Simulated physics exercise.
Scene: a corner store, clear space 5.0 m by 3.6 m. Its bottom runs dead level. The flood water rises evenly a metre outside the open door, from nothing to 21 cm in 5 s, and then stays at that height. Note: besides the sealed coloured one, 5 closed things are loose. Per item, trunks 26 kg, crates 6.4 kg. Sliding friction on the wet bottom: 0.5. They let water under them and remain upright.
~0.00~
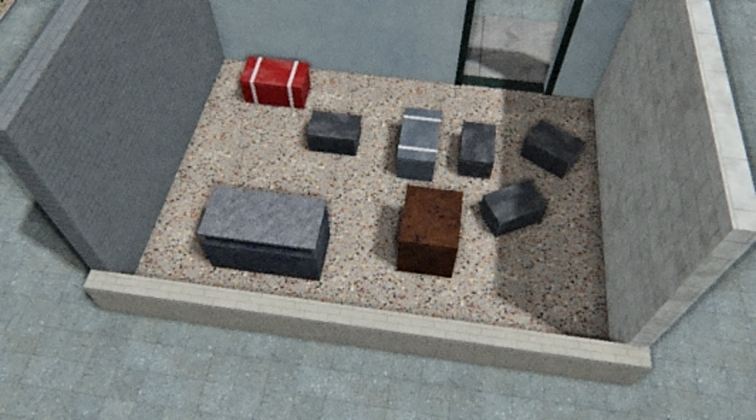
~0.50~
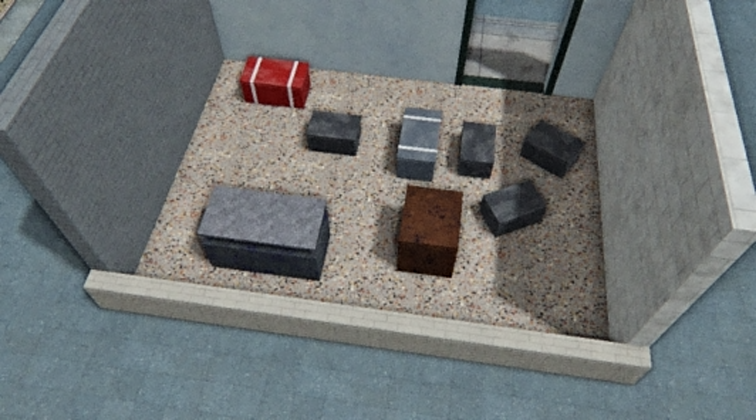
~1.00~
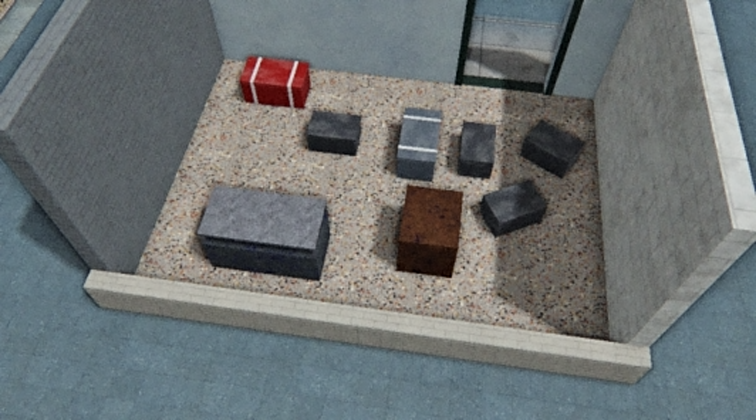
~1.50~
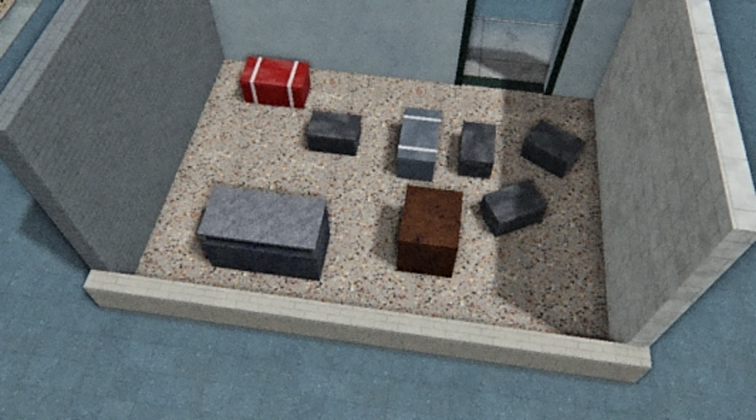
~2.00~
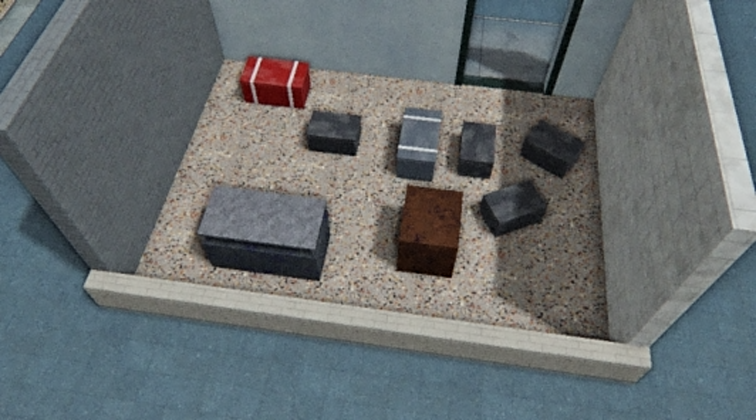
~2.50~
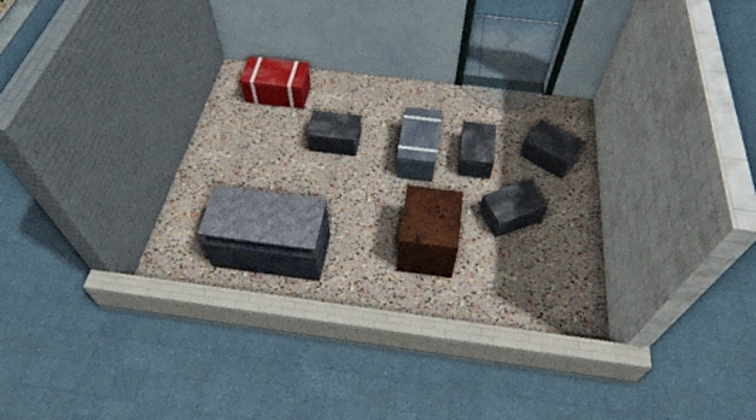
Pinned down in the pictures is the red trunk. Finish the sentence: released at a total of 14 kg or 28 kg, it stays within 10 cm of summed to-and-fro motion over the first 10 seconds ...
... with the lower total already.
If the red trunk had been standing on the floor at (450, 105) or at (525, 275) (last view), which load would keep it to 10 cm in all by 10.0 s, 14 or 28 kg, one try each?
The first try gives failure with both; the second gives failure with both.
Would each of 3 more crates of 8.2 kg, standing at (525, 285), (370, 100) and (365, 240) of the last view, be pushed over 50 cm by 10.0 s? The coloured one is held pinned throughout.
Spot one crosses the limit, spot two stays inside, spot three stays inside.
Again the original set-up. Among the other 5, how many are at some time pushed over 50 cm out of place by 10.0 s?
I count 3.
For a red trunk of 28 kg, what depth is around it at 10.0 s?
About 2 cm.
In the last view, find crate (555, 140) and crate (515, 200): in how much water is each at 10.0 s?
Some 12 cm at the first, some 6 cm at the second.
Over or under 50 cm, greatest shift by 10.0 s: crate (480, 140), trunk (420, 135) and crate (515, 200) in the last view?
First above the mark, second below the mark, third above the mark.
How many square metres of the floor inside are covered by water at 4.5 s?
At that time the wet patch spans about 4.0 m2.
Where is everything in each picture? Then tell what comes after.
The red trunk at (274, 72), on the bottom; water covers 0.0 m2; 0 of 6 have shifted, in the first picture.
The red trunk at (274, 72) rests on the ground; 0.0 m2 under water; 0 of 6 have shifted, in the second picture.
The red trunk at (274, 72) rests on the ground; 0.0 m2 under water; 0 of 6 have shifted, in the third picture.
The red trunk at (274, 72), on the bottom; 0.0 m2 under water; 0 of 6 have shifted, in the fourth picture.
The red trunk at (274, 72), on the bottom; water covers 0.0 m2; 0 of 6 have shifted, in the fifth picture.
The red trunk at (274, 72) rests on the ground; water covers 0.3 m2; 0 of 6 have shifted, in the sixth picture.
After 3.5 s the red trunk would be 0 cm from its start with 14 kg and 0 cm from its start with 28 kg; 0 cm of water round it then.
After 4.5 s the red trunk would be 0 cm from its start with 14 kg and 0 cm from its start with 28 kg; 0 cm of water round it then.
After 7.0 s the red trunk would be 0 cm from its start with 14 kg and 0 cm from its start with 28 kg; 1 cm of water round it then.
After 10.0 s the red trunk would be 0 cm from its start with 14 kg and 0 cm from its start with 28 kg; 2 cm of water round it then.
